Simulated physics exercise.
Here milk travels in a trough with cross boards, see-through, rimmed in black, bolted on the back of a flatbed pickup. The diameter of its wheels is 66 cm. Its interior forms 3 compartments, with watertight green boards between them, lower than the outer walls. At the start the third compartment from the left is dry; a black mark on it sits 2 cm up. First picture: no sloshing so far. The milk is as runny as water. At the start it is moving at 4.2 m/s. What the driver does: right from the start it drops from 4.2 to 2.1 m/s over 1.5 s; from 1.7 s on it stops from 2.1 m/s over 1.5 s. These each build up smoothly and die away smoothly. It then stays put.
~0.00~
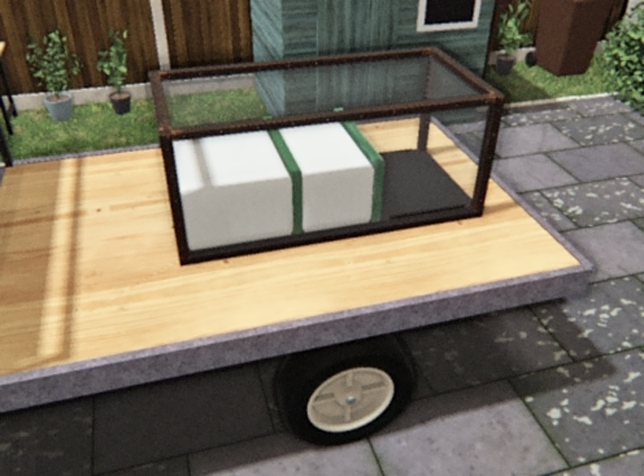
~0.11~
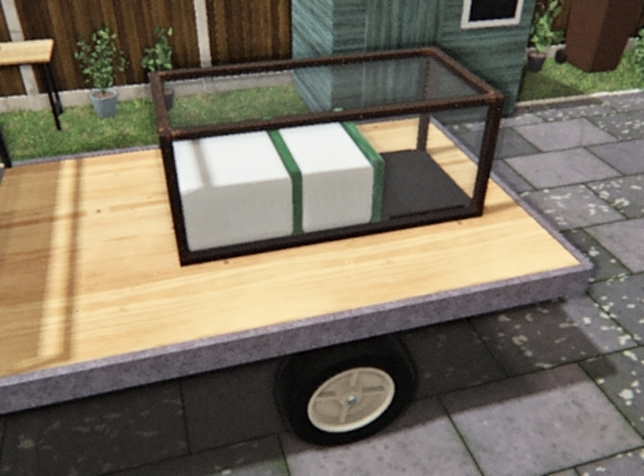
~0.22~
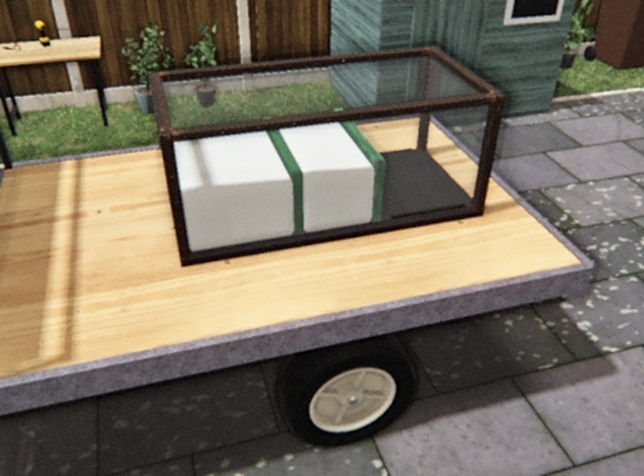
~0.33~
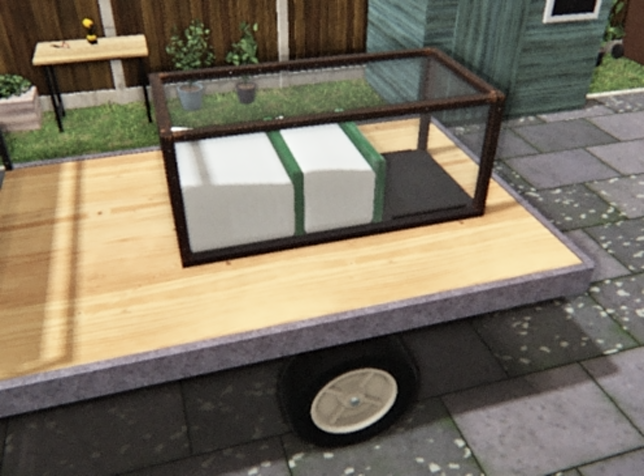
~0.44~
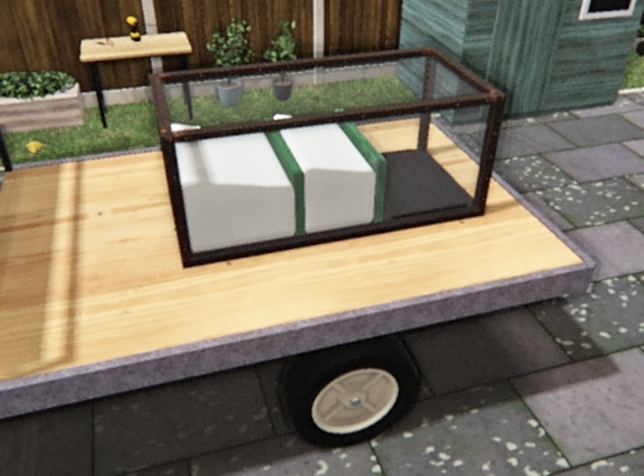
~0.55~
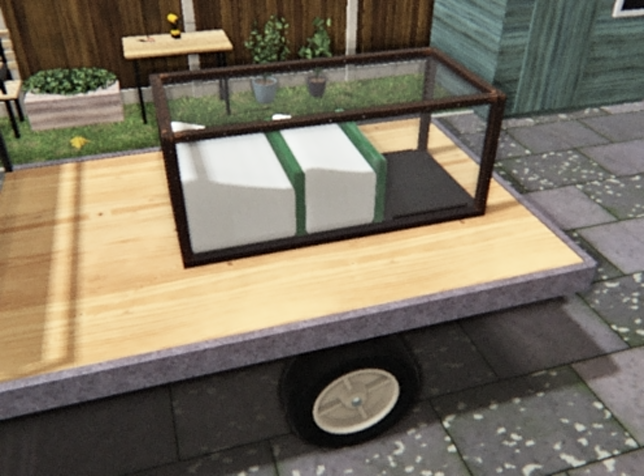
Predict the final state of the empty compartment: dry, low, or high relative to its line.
The empty compartment ends dry.
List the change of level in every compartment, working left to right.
Going from the left: 1 up, then 1 down, then 0.
By 1.35 s left to right it is 32, 31, 0 cm deep.
By 2.45 s left to right it is 33, 31, 0 cm deep.
By 3.75 s left to right it is 33, 31, 0 cm deep.
By 6.18 s left to right it is 33, 31, 0 cm deep.
